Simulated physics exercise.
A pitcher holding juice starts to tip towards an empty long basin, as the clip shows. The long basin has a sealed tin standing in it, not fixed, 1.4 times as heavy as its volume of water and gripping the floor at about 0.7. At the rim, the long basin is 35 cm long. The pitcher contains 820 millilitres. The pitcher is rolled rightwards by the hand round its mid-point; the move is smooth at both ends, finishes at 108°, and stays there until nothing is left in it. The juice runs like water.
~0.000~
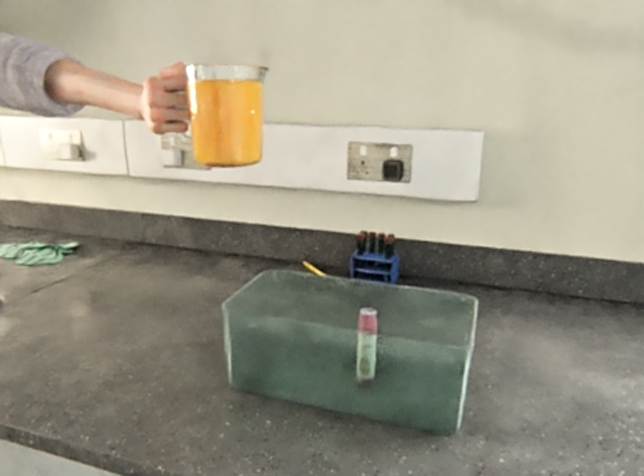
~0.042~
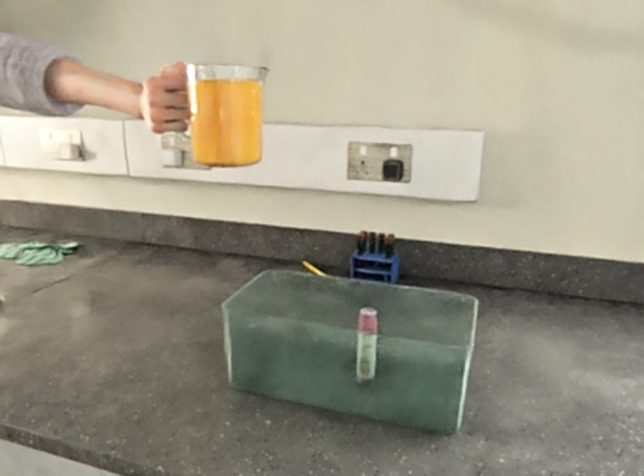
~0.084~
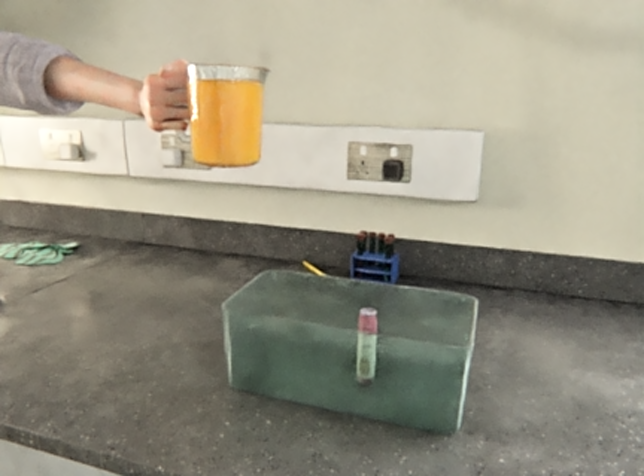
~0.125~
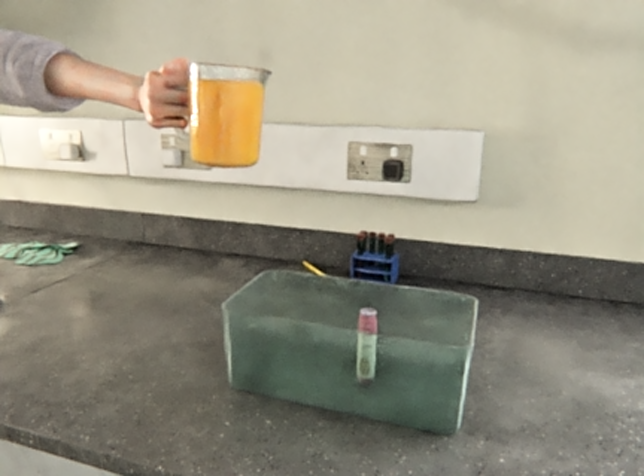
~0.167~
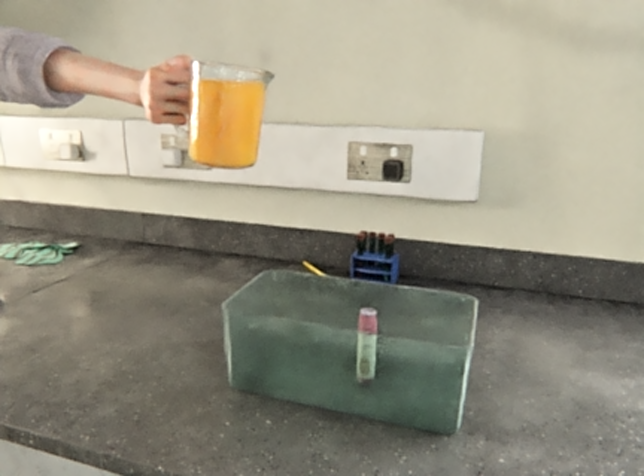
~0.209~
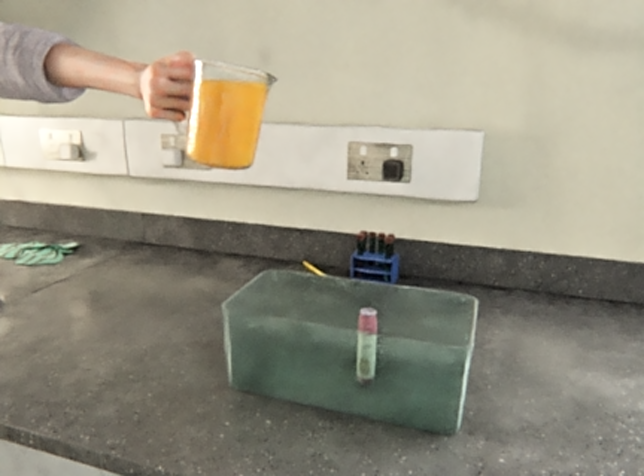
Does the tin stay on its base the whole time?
Looks like it will overturn.
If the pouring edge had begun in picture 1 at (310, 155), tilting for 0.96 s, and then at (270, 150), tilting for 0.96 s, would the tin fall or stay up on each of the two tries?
The tin overturns the first time and stays vertical the second time.
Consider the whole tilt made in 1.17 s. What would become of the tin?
In that case the tin overturns.
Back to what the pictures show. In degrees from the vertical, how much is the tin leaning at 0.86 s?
I'd say it's tipped close to 0 degrees.
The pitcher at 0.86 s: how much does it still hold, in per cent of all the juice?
Roughly 28 percent remains.
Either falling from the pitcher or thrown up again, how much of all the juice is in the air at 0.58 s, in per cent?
Close to 18 per cent, I'd say.
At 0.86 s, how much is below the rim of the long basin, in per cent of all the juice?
36 per cent or thereabouts.
After 0.58 s the tilt is 72° and 81 per cent is still to pour; the tin stands where it began.
After 0.86 s the tilt is 105° and 27 per cent is still to pour; the tin stands 1 cm from where it began.
After 1.15 s the tilt is 108° and 2 per cent is still to pour; the tin lies on its side.
After 1.46 s the tilt is 108° and 0 per cent is still to pour; the tin lies on its side.
In the end the tin lies on its side.
